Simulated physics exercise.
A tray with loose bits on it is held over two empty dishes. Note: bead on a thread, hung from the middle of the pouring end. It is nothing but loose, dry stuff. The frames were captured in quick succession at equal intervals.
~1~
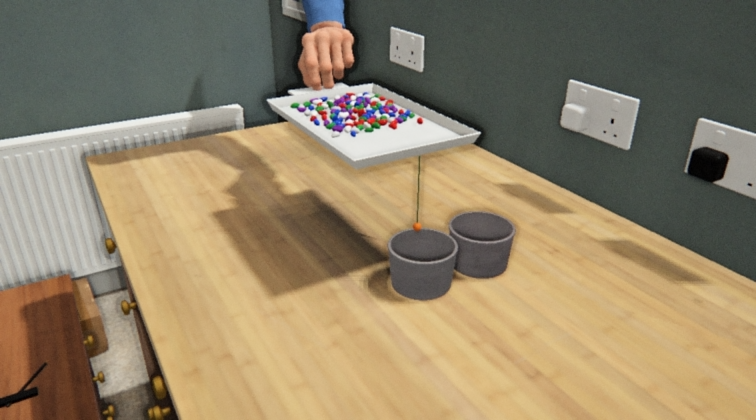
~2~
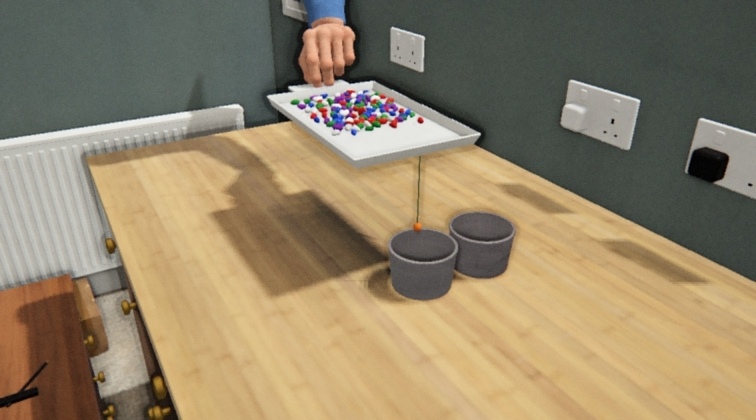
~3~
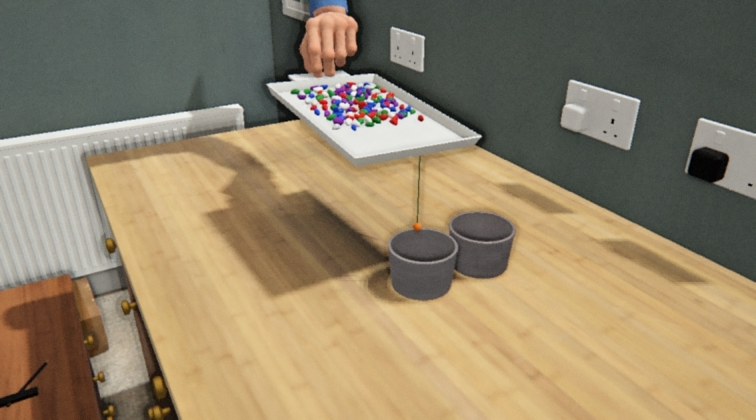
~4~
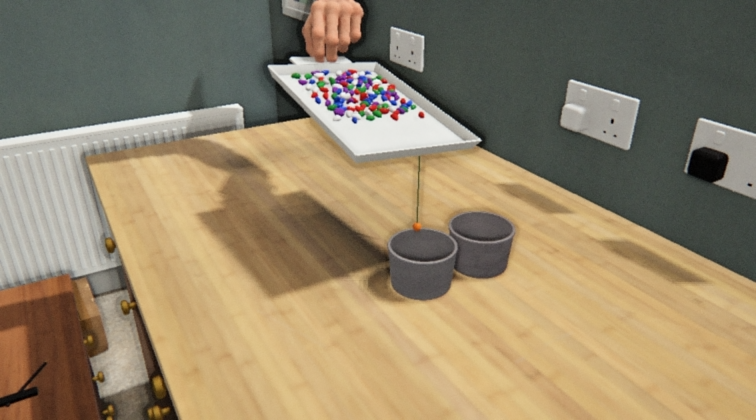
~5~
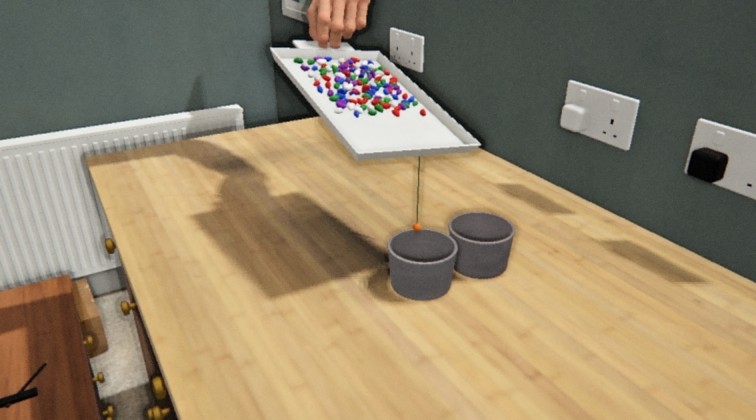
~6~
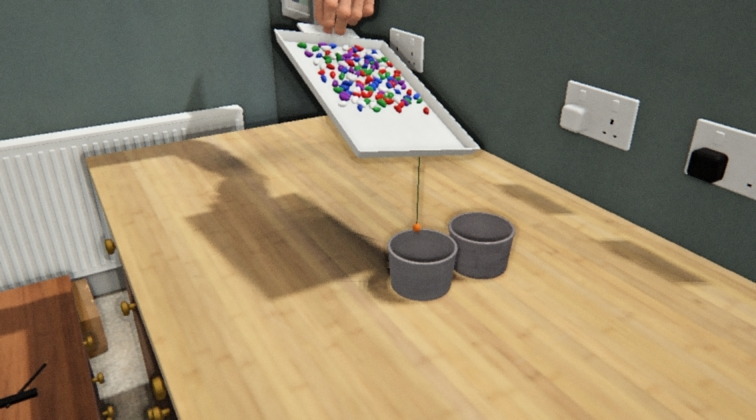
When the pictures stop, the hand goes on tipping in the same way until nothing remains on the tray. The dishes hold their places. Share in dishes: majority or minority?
Most of the load will land in the dishes.
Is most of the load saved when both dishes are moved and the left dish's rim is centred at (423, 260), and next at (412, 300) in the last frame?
Past half, then shy of half.
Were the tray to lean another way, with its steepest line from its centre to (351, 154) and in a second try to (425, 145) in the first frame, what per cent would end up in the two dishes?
In order, some 0 % and some 40 %.
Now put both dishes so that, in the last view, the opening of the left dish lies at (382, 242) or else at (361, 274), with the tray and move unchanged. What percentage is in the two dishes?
In order: 20 percent and 0 percent.
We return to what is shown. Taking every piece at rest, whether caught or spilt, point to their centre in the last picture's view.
I'd put the middle somewhere around (489, 261).
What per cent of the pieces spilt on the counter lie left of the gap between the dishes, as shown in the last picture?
Roughly 0 in a hundred.
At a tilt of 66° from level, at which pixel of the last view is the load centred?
I'd put the middle close to (472, 163).
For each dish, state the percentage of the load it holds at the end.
For the left dish 0 %, for the right dish 60 %.
Soon, tray tipped steeply; about half on the tray; a small part in the right dish; a stray few outside both; about a third in the air.
A while on, tray tipped past a quarter turn; a stray few in the left dish; about two thirds in the right dish; about a third outside both.
Towards the end, tray tipped past a quarter turn; a stray few in the left dish; about two thirds in the right dish; about a third outside both.
Finally, tray tipped past a quarter turn; a stray few in the left dish; about two thirds in the right dish; about a third outside both.
